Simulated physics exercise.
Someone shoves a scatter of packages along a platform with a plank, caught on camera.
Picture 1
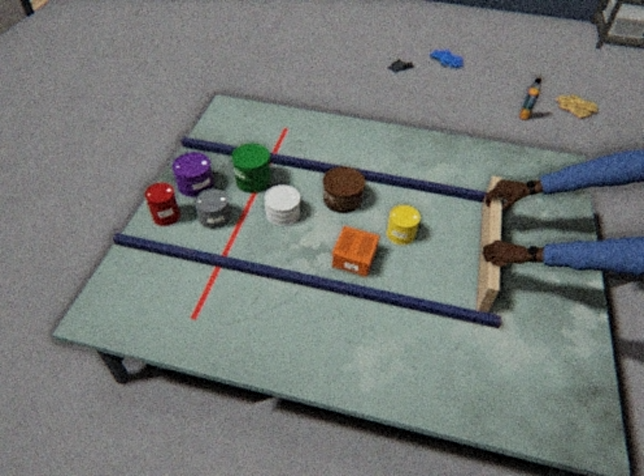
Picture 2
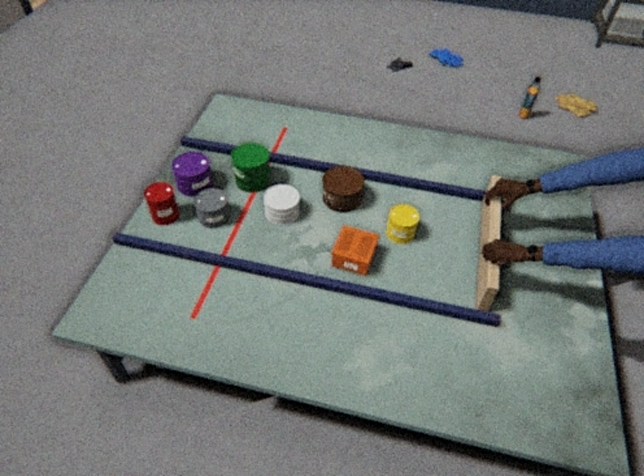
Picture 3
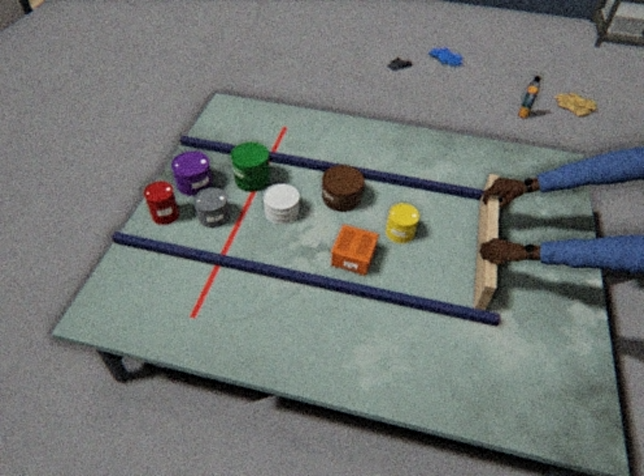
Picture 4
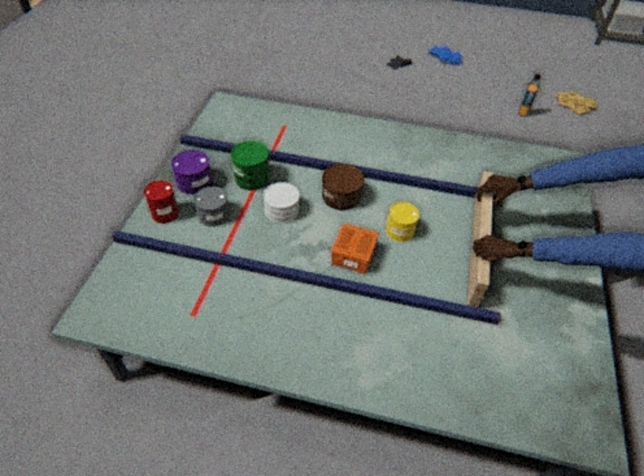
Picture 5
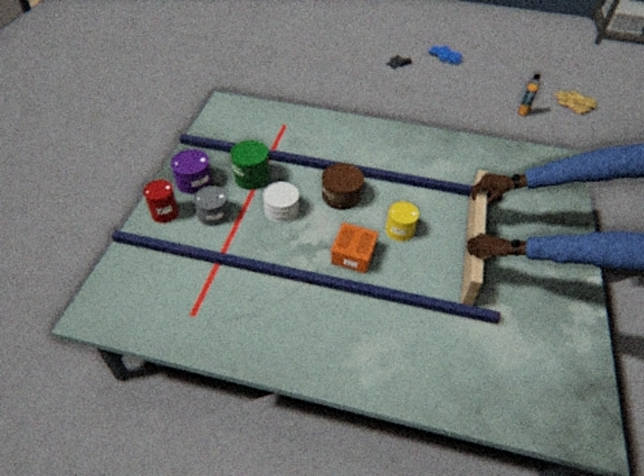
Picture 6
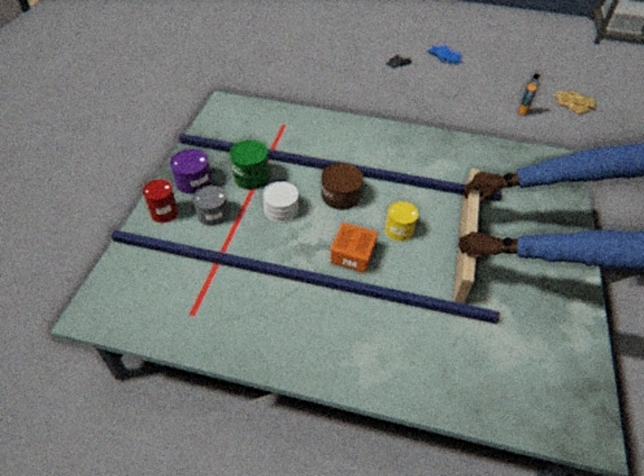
The clip opens on colored canisters and an orange tote scattered between two dark rails on a green table, with a red line crossing it. Two hands at the right grip a wooden plank and slide it slightly left, while the packages show no clear movement.
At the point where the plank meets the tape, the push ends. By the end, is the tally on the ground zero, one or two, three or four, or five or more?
It ends with every one still up.
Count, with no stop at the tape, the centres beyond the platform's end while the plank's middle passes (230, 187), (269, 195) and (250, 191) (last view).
It comes out as 0, then 0, then 0.
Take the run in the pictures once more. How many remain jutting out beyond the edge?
0.
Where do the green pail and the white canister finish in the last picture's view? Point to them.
The first comes to rest at (205, 152), and the second at (206, 183).
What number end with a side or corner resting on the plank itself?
The count in contact is 3.
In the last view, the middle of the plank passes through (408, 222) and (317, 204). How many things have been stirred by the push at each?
Counts: 1 and 4.
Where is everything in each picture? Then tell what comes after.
In the first picture, red canister (163, 204); purple canister (194, 175); grey canister (213, 209); plank (490, 241); tape (247, 208).
In the second picture, purple canister (193, 174); green pail (252, 168).
In the third picture, grey canister (212, 208); orange tote (355, 250).
In the fourth picture, red canister (162, 202); yellow canister (402, 222).
In the fifth picture, purple canister (192, 172); plank (475, 235).
In the sixth picture, red canister (161, 201); purple canister (192, 171); grey canister (211, 206); plank (468, 233); tape (246, 204).
Soon after, none off yet; red canister at rest near (161, 201); purple canister at rest near (192, 171); grey canister at rest near (211, 206).
At rest, the number that fall off is zero.
